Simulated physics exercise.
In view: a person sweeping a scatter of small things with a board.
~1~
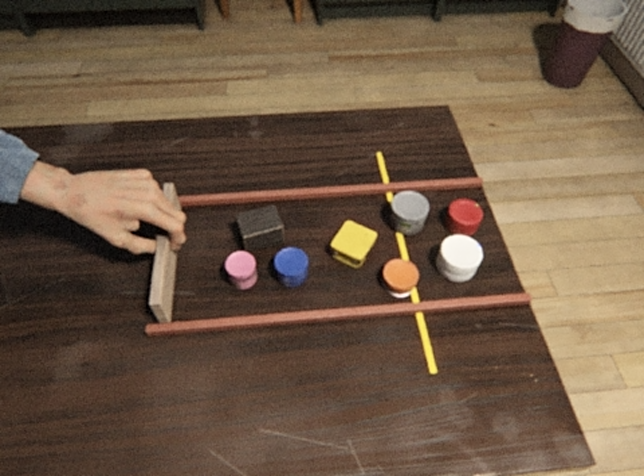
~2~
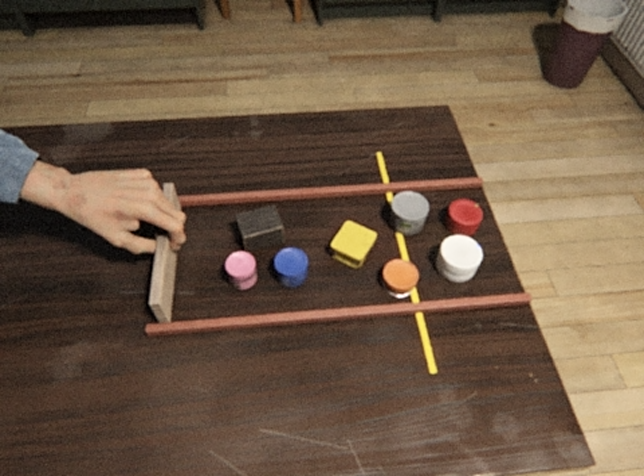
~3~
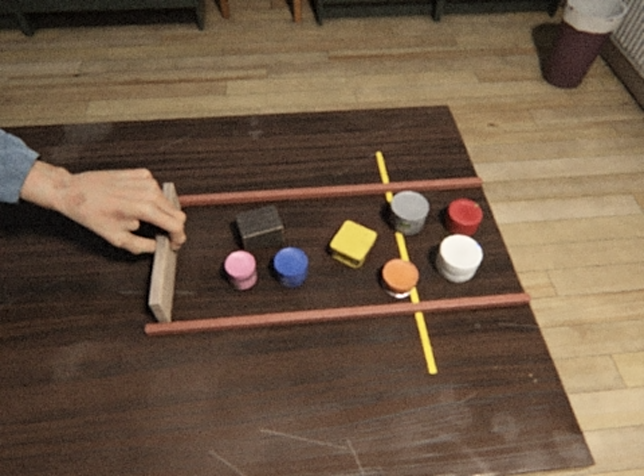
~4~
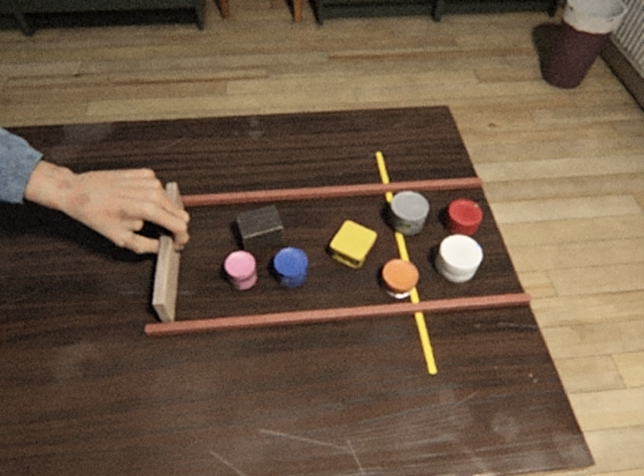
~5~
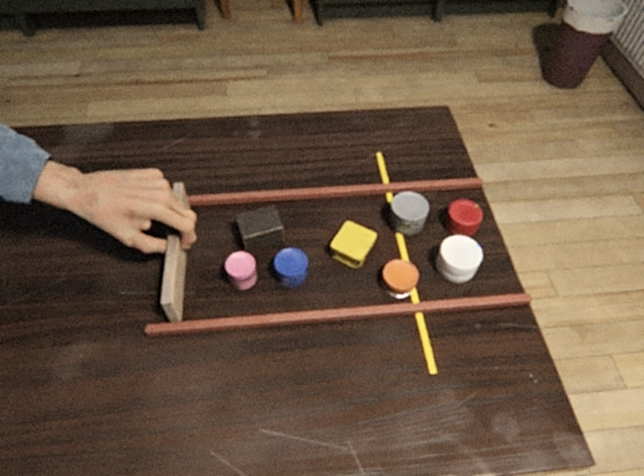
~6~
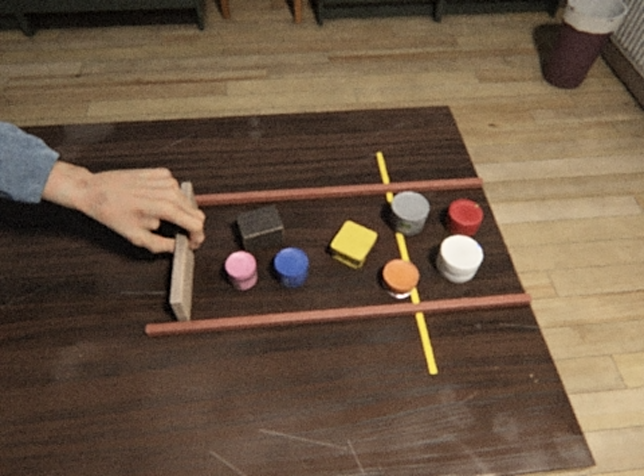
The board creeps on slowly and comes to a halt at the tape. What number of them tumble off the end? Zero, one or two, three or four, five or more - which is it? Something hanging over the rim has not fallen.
In the end all of them are still on the table.
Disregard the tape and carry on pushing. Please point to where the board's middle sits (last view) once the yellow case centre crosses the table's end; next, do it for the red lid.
Points: About (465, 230) and about (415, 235).
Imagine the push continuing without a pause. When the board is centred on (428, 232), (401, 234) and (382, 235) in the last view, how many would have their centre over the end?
Result per place: 1; 0; 0.
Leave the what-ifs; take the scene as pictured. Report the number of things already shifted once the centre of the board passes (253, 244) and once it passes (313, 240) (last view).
Tally: 3; 4.
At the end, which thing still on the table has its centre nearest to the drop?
The red lid.
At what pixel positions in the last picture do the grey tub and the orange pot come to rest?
You'll find the first one at (454, 212) and the second at (463, 283).
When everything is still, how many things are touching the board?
Counting them up gives 3.
A little later, none off yet; red lid at rest near (463, 219); white lid at rest near (458, 259); grey tub at rest near (408, 214).
Next, none off yet; red lid at rest near (463, 219); white lid at rest near (458, 259); grey tub shifted a little near (419, 214).
When it is over, the number that fall off is zero.
